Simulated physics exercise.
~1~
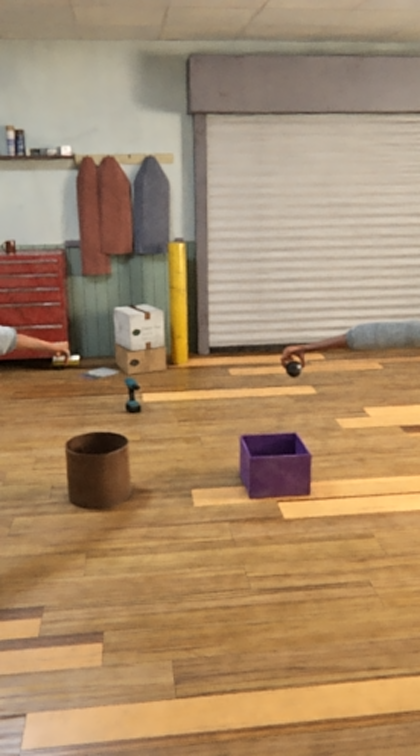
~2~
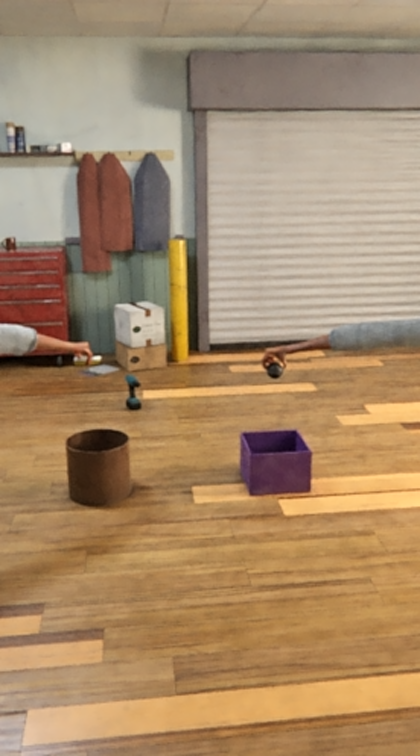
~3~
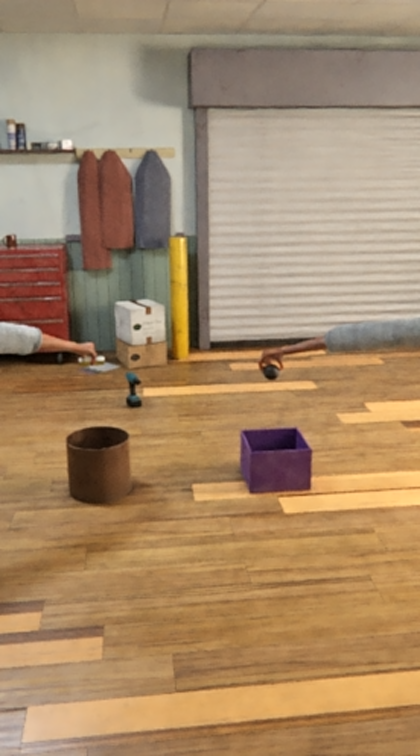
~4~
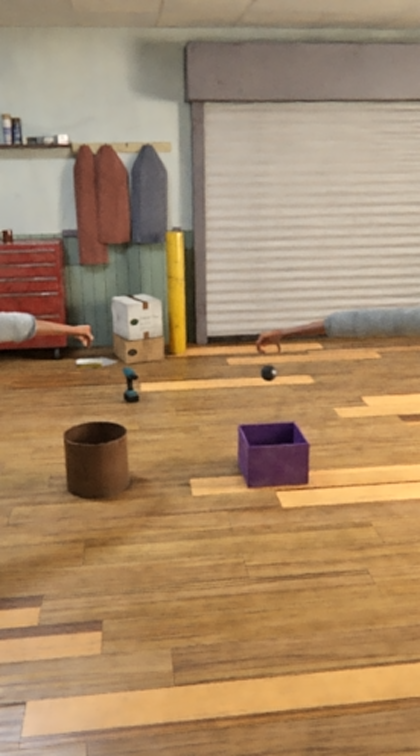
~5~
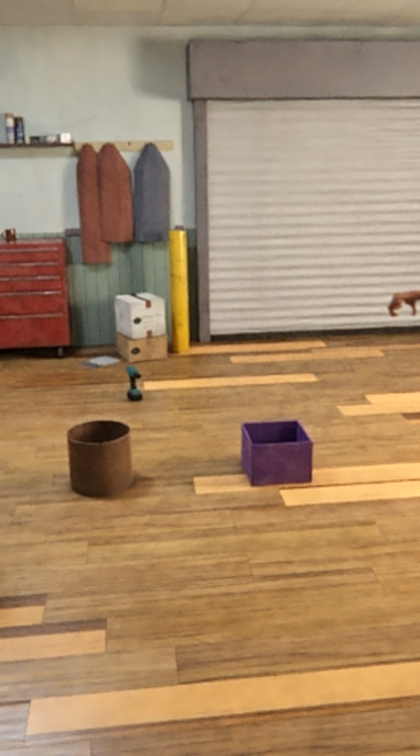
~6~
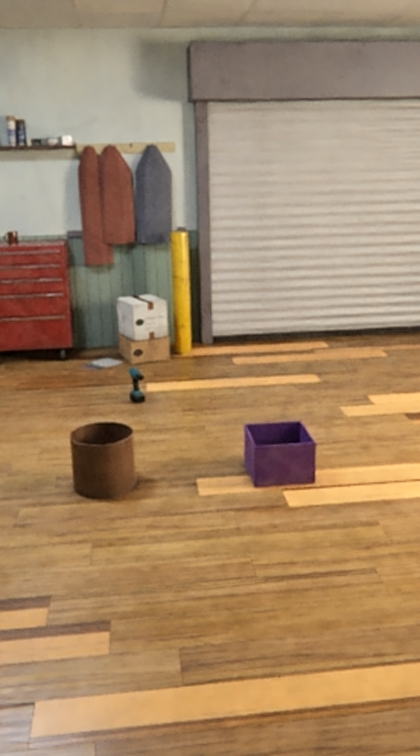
Two hands release a small yellowish object and a black ball, which drop into open containers.
